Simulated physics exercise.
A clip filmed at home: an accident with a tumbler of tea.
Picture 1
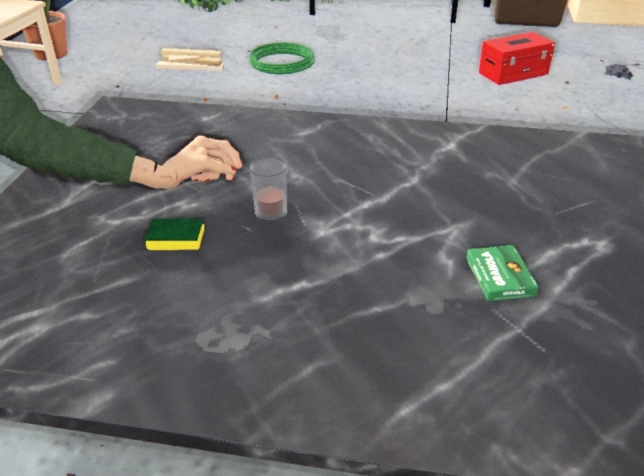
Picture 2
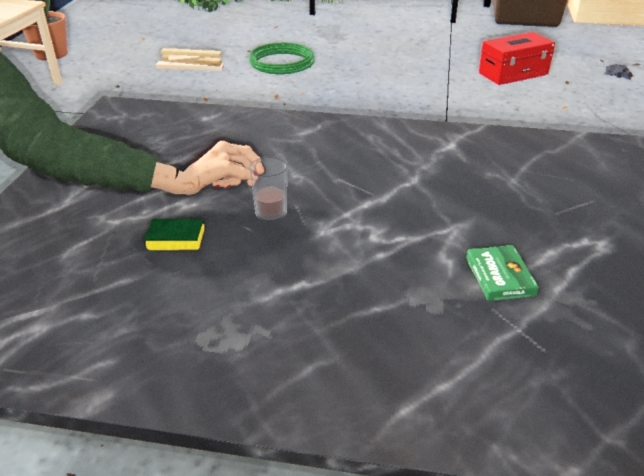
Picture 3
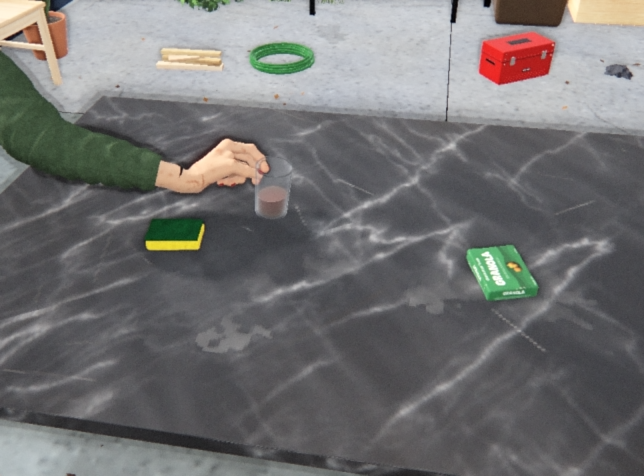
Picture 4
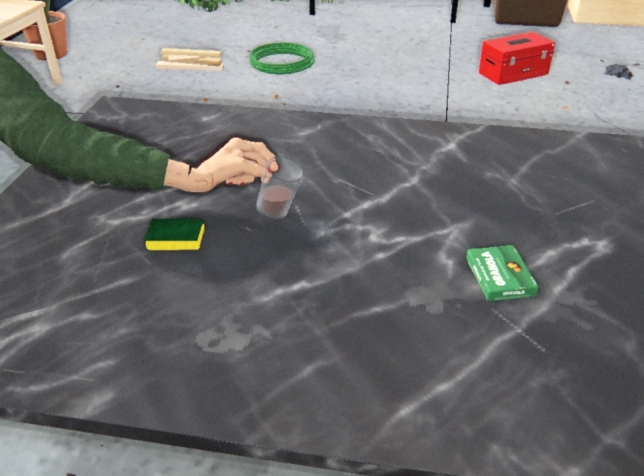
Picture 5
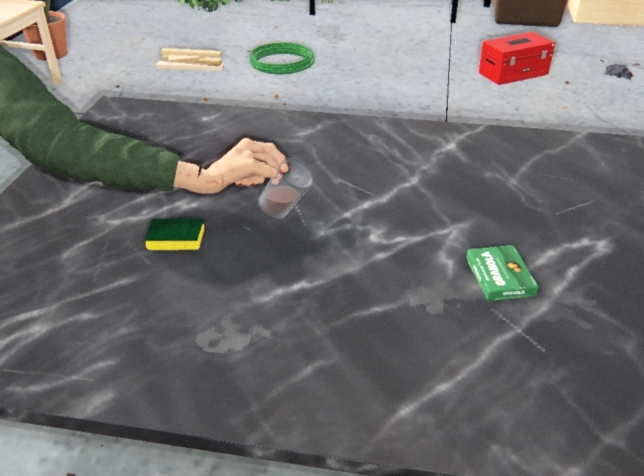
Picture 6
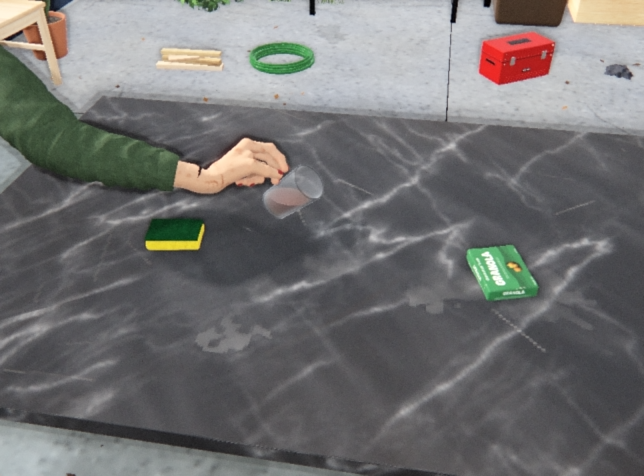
In the video, a hand in a green sleeve reaches right to a clear tumbler of reddish-brown liquid on a dark marbled table and pushes its side, and the tumbler leans steeply rightward, near a sponge and a green packet.
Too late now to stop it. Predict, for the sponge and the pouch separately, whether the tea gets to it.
At the end, the sponge will come through dry; the pouch will come through wet.
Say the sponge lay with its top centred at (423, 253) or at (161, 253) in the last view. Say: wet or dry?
For the first place it is touched by the spill; for the second it is missed by the spill.
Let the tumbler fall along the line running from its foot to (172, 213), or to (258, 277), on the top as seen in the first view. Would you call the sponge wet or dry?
Well, the first time it gets caught, while the second time it is left alone.
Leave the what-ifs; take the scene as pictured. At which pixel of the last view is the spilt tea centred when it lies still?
Roughly (442, 268).
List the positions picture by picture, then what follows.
It stands upright; tumbler (269, 188) about a third full; sponge (174, 228); pouch (502, 267), in the first frame.
Fingers against its side; tumbler about a third full, surface at (270, 194), in the second frame.
Fingers against its side; tumbler (273, 188) about a third full; pouch (502, 267), in the third frame.
Fingers against its side; tumbler about a third full, surface at (277, 193); sponge (174, 228), in the fourth frame.
Fingers against its side; tumbler (285, 189) tipped 30°, in the fifth frame.
It is falling; tumbler (293, 193) tipped 45°; sponge (174, 228); pouch (502, 267), in the sixth frame.
A moment on, the puddle covers about as much as a plate; the sponge is untouched; the pouch is reached.
When it is over, the puddle covers about as much as a plate; the sponge is untouched; the pouch is reached.
